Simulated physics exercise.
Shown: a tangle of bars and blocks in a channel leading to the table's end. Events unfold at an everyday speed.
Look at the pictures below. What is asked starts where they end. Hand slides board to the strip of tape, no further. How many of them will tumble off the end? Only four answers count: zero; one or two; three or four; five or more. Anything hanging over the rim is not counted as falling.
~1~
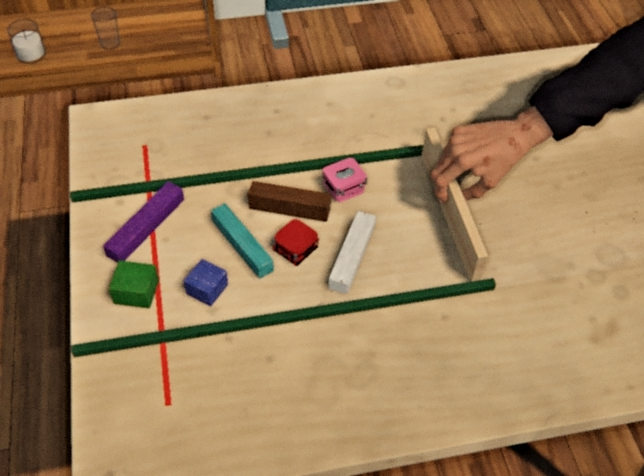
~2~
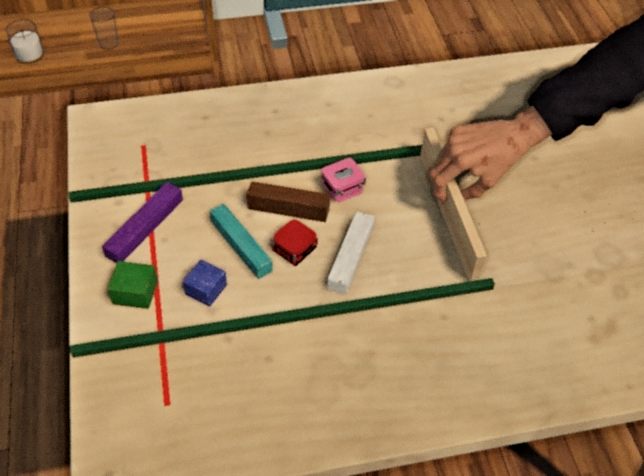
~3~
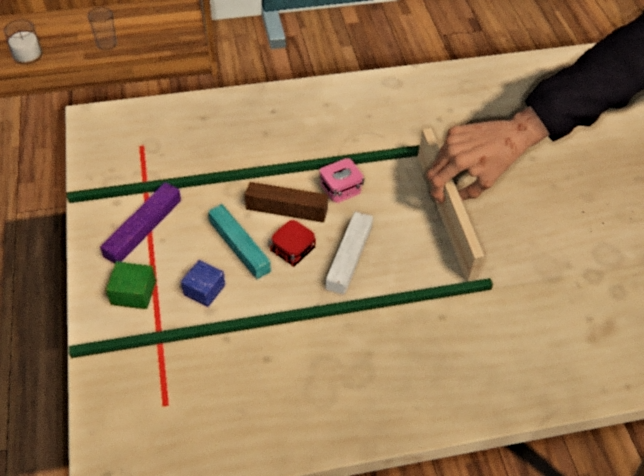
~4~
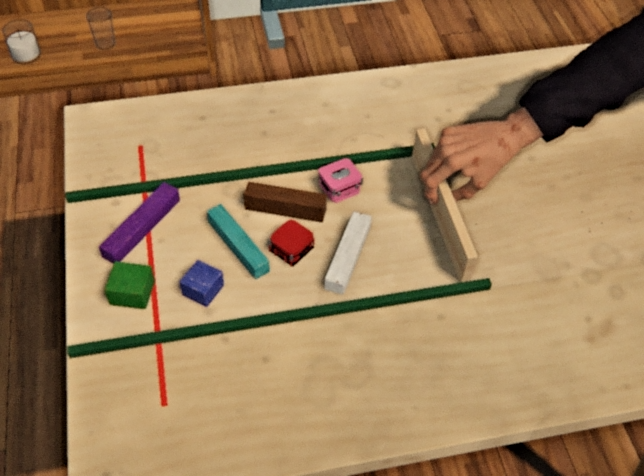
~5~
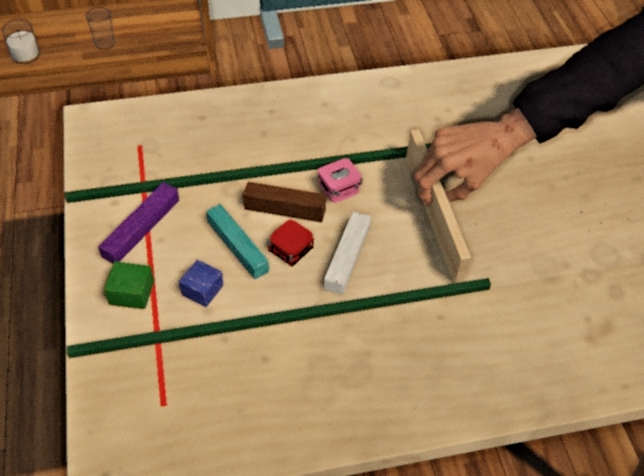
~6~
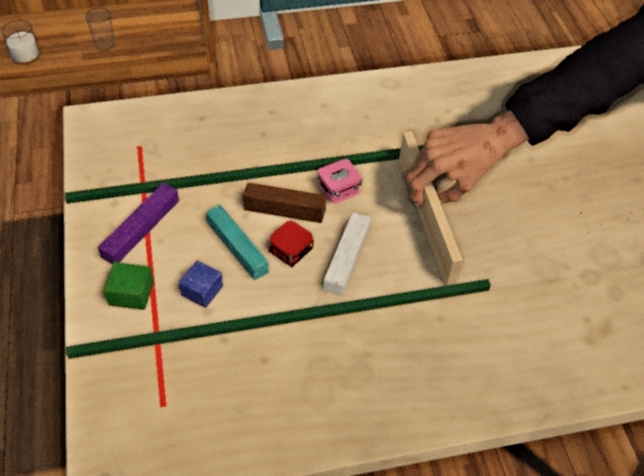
The push is going to knock off a lone one or a pair.
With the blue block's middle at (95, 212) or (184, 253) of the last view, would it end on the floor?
At the first place it does not stay, and at the second it does not stay.
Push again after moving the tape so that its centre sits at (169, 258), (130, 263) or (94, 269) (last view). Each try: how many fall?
Respectively, 0, 2 and 6.
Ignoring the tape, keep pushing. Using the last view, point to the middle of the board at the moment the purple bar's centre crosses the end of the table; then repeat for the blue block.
For the purple bar, about (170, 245); for the blue block, about (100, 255).
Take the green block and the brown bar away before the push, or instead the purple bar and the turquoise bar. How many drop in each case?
That gives 0 in the first case, then 0 in the second.
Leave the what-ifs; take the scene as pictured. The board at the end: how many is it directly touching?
3 of them.
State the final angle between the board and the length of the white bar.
Roughly 0 degrees.
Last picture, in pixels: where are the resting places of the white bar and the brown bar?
You'll see the white bar at (141, 285), with the brown bar at (106, 223).
A little later, none off yet; green block at rest near (129, 286); purple bar at rest near (140, 223); blue block at rest near (201, 284).
Next, none off yet; green block at rest near (129, 286); purple bar at rest near (140, 223); blue block shifted a little near (185, 288).
Later still, none off yet; green block moving near (121, 292); purple bar shifted a little near (87, 233); blue block shifted about its own width near (156, 305).
When it is over, the number that fall off is one or two; down, purple bar.
